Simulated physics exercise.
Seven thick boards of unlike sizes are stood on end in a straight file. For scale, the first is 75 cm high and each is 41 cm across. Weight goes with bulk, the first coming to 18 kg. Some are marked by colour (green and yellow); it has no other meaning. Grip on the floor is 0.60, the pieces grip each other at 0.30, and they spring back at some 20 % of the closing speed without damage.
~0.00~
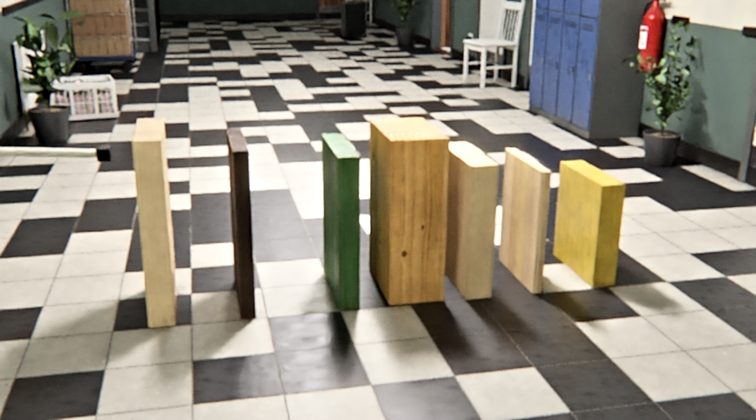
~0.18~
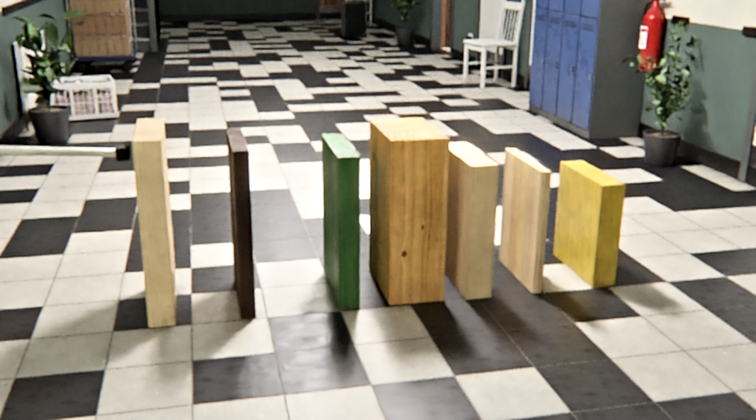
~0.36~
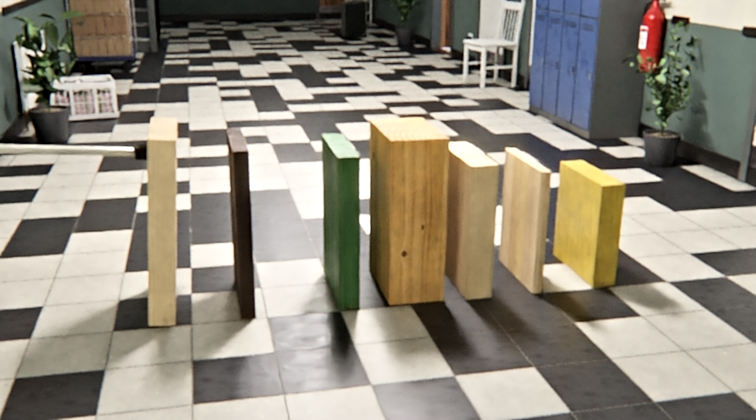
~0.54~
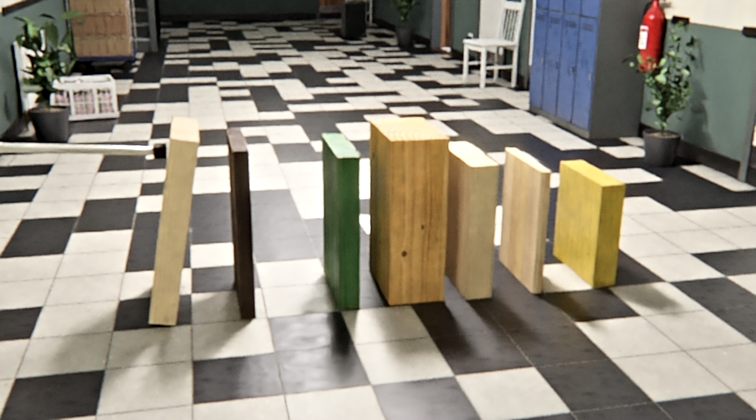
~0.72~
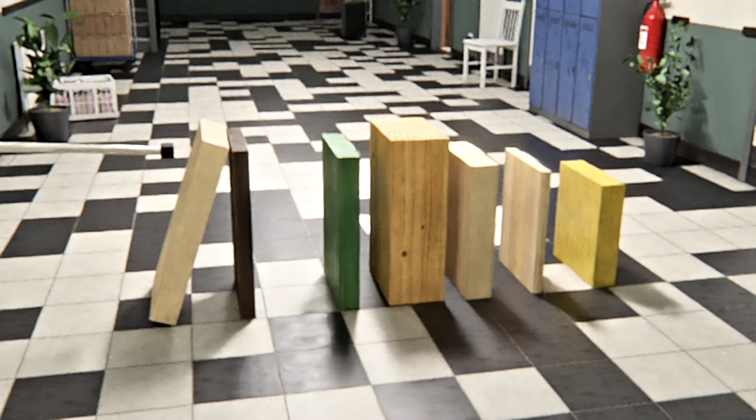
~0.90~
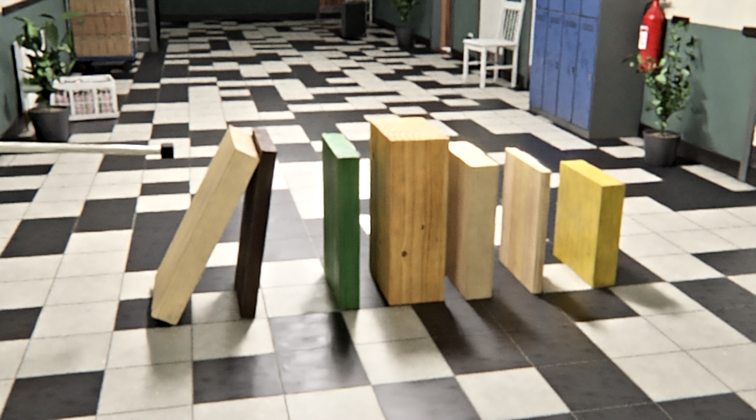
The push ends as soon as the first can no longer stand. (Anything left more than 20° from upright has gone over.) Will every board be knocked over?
Outcome: Yes, the whole lot goes.
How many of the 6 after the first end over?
The count is 6.
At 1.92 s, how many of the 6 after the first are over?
At that moment 5.
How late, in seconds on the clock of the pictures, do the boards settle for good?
Around 2.5 s.
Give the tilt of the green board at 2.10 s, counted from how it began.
Roughly 60°.
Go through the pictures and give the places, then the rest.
In the first frame (pixels give the middle of a visible side), pole end (102, 156) 10 cm from the first board; green board (349, 236); yellow board (576, 223); none of the others has stirred.
The second frame shows pole end (121, 155) 27 mm from the first board; green board (349, 236).
The third frame shows pole end (140, 154) pushing; green board (349, 236); none of the others has stirred.
The fourth frame shows pole end (159, 153) pushing; green board (349, 236); none of the others has stirred.
The fifth frame shows pole end (166, 153) stopped; green board (349, 236); none of the others has stirred.
The sixth frame shows pole end (166, 153) stopped; green board (349, 236); yellow board (576, 223); steepest lean 9°, the board at (258, 237); one has shifted.
After 1.10 s, 1 of the 6 other boards over.
After 1.60 s, 3 of the 6 other boards over; green board 28° from how it stood.
After 1.92 s, 5 of the 6 other boards over; green board 48° from how it stood; yellow board 11° from how it stood.
After 2.10 s, 6 of the 6 other boards over; yellow board 75° from how it stood; green board 64° from how it stood.
In the end (2.5 s), 6 of the 6 other boards over; yellow board lying flat; green board 45° from how it stood. Not one is left standing. From the last view, middles, yellow board near (645, 253), green board near (393, 229).
